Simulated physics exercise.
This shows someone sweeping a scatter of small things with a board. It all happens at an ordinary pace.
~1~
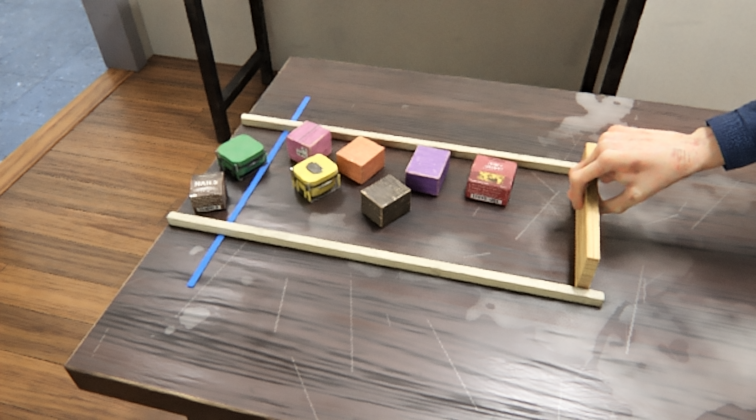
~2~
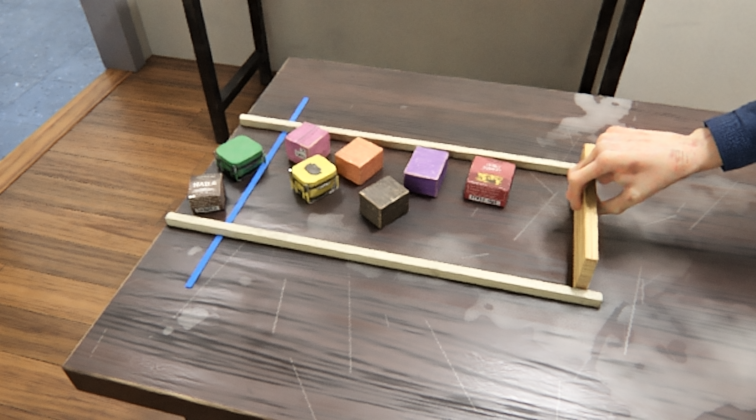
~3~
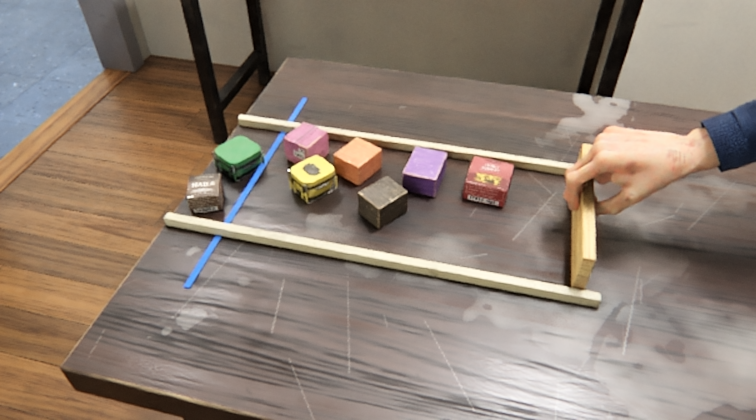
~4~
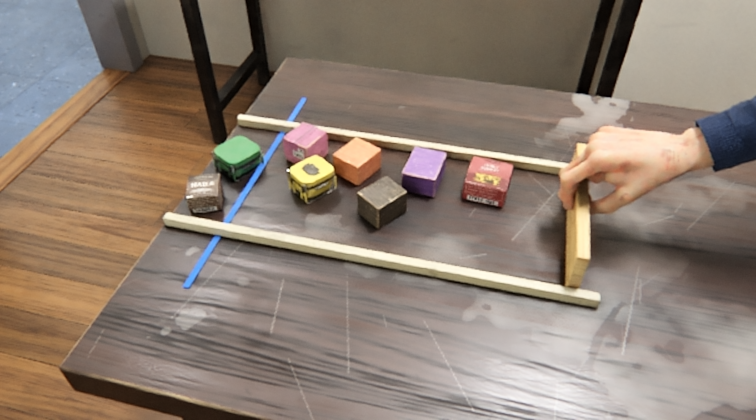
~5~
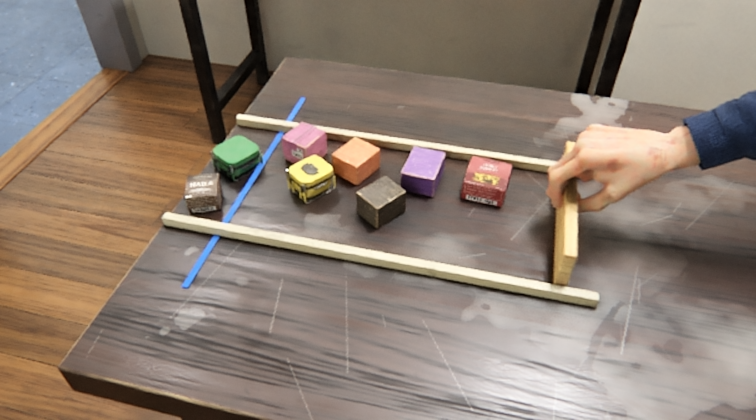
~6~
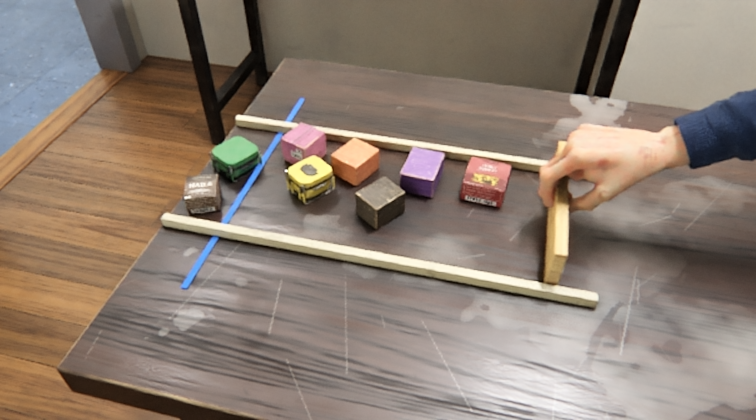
A hand sliding a wooden board slightly left between two pale rails toward scattered colourful small boxes that stay still.
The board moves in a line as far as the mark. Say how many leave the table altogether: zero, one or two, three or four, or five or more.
The number that fall off is three or four.
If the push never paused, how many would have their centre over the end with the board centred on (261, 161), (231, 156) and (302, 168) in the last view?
Past the end: 3, 6 and 2.
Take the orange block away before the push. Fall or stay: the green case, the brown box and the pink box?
The green case drops off, the brown box holds on, the pink box drops off.
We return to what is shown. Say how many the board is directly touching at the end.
The number is 2.
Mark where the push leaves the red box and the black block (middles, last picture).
The red box stops around (249, 144); the black block around (226, 182).
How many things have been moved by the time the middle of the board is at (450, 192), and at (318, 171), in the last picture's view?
First 2, then 7.
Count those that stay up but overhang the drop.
Overhanging: 2.
Early on, none off yet; brown box at rest near (203, 194); green case at rest near (237, 159); pink box at rest near (304, 146).
A while later, none off yet; brown box at rest near (203, 194); green case travelled a little near (219, 159); pink box travelled well along near (243, 131).
Finally, the number that fall off is three or four; lost, purple block, orange block, pink box and green case.
